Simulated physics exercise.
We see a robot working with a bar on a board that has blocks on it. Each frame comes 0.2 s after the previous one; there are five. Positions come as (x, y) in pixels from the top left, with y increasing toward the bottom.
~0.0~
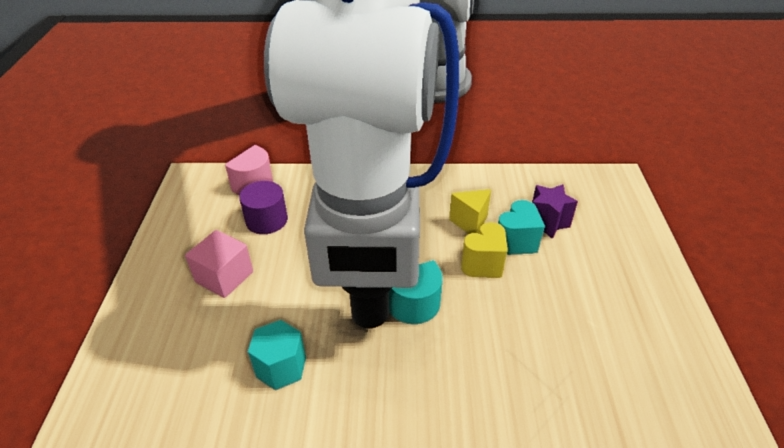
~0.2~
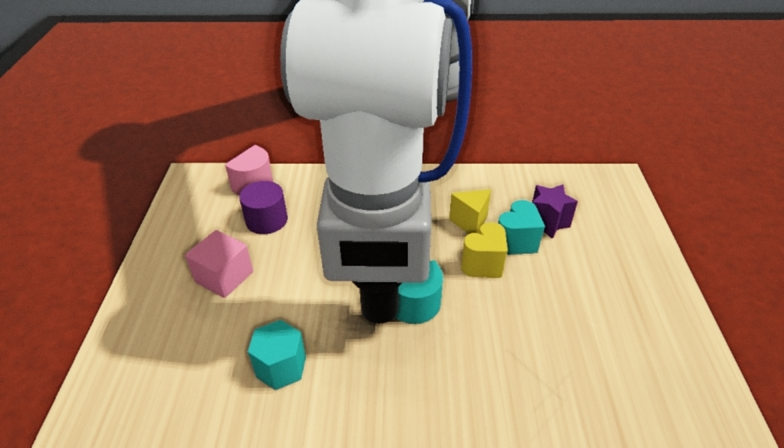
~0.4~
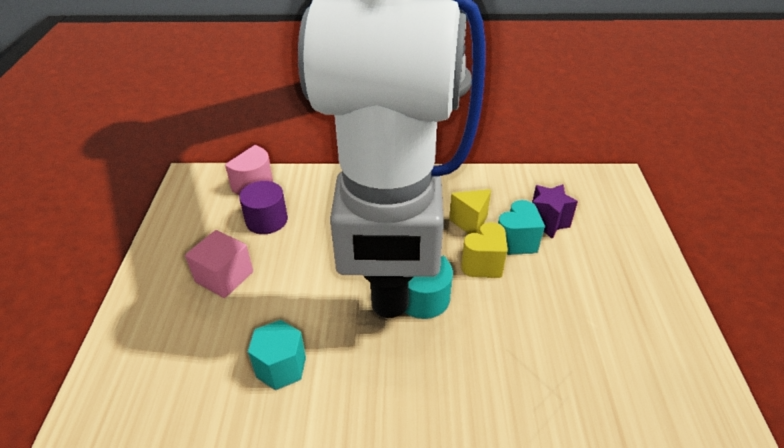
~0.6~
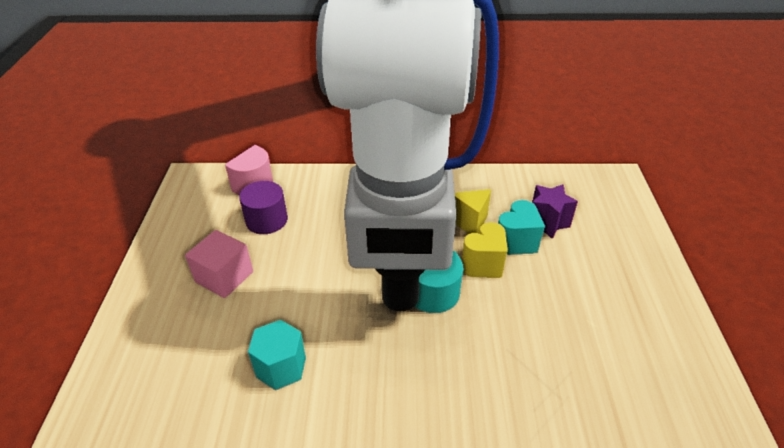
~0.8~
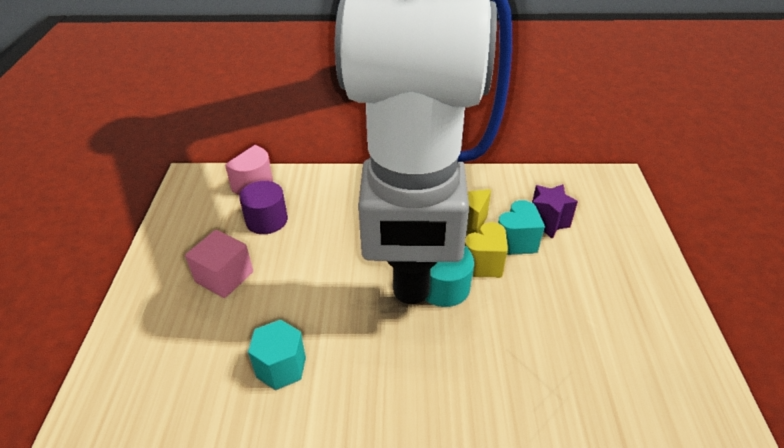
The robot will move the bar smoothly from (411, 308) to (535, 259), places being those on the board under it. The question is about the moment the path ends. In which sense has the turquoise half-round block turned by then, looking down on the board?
The block turns counter-clockwise.
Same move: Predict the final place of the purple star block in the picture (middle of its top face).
I expect it at (562, 185).
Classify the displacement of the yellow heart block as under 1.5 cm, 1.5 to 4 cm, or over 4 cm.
The distance will be above 4 cm.
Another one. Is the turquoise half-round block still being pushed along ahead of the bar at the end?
In short: No.
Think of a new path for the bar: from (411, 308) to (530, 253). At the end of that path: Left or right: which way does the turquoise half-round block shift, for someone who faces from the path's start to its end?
Seen from start to end, it moves left.
The first path, step by step. One third of the way, bar at (457, 272); turquoise half-round block at (470, 233), turned 55° anticlockwise; yellow heart block at (507, 219), turned 90° clockwise; turquoise heart block at (545, 211), turned 40° anticlockwise; purple star block at (560, 191).
Two thirds of the way, bar at (500, 256); turquoise half-round block at (475, 221), turned 90° anticlockwise; yellow heart block at (512, 210); turquoise heart block at (547, 211), turned 45° anticlockwise; purple star block at (560, 191).
At the end, bar at (539, 241); turquoise half-round block at (475, 221), turned 90° anticlockwise; yellow heart block at (515, 208), turned 115° clockwise; turquoise heart block at (554, 207), turned 50° anticlockwise; purple star block at (562, 185).
